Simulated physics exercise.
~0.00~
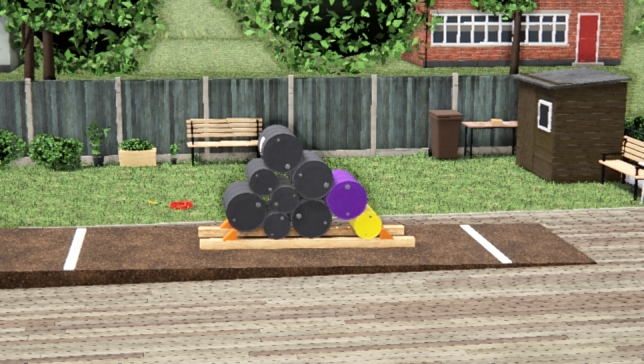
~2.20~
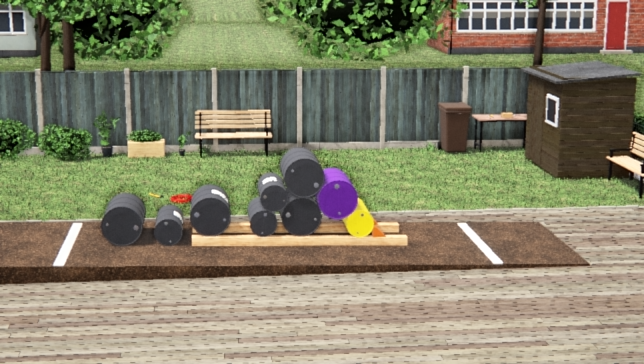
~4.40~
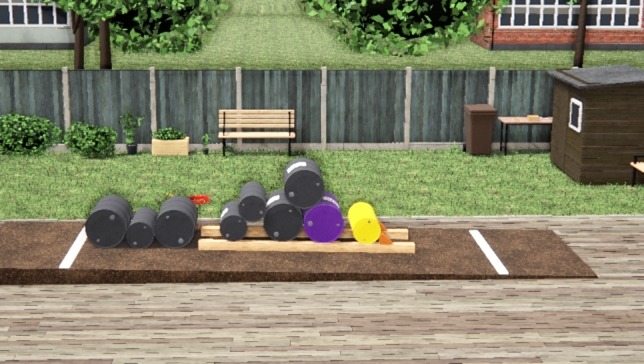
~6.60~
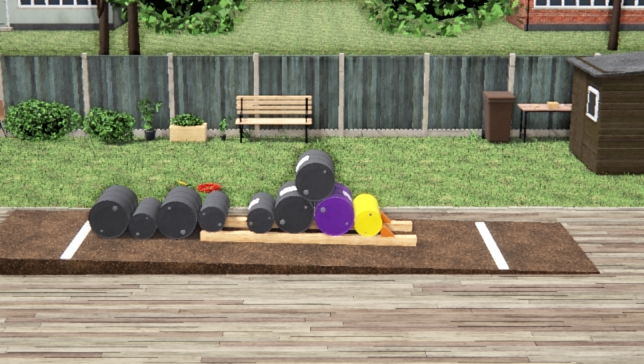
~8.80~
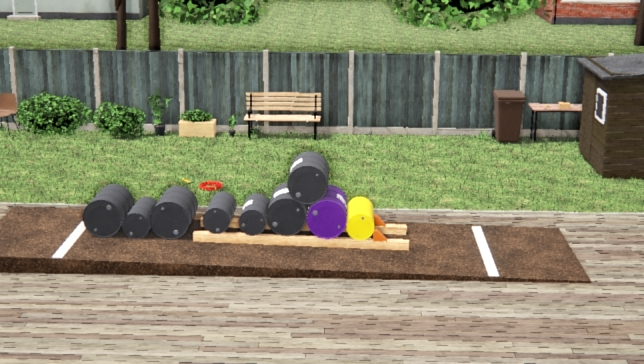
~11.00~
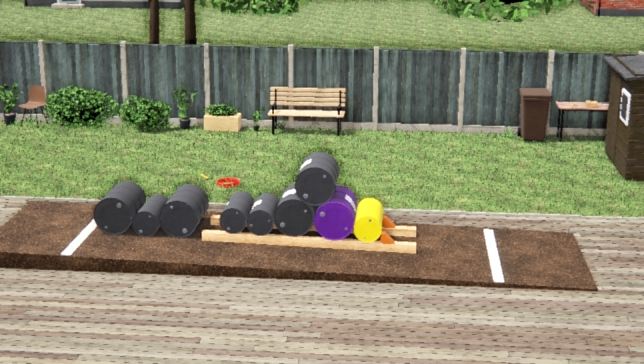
A stack of dark drums with one purple and one yellow collapsed, several dark ones rolling left off the timbers onto the soil. The purple drum dropped beside the yellow, and both ended on the timbers, with a dark drum still perched on top.
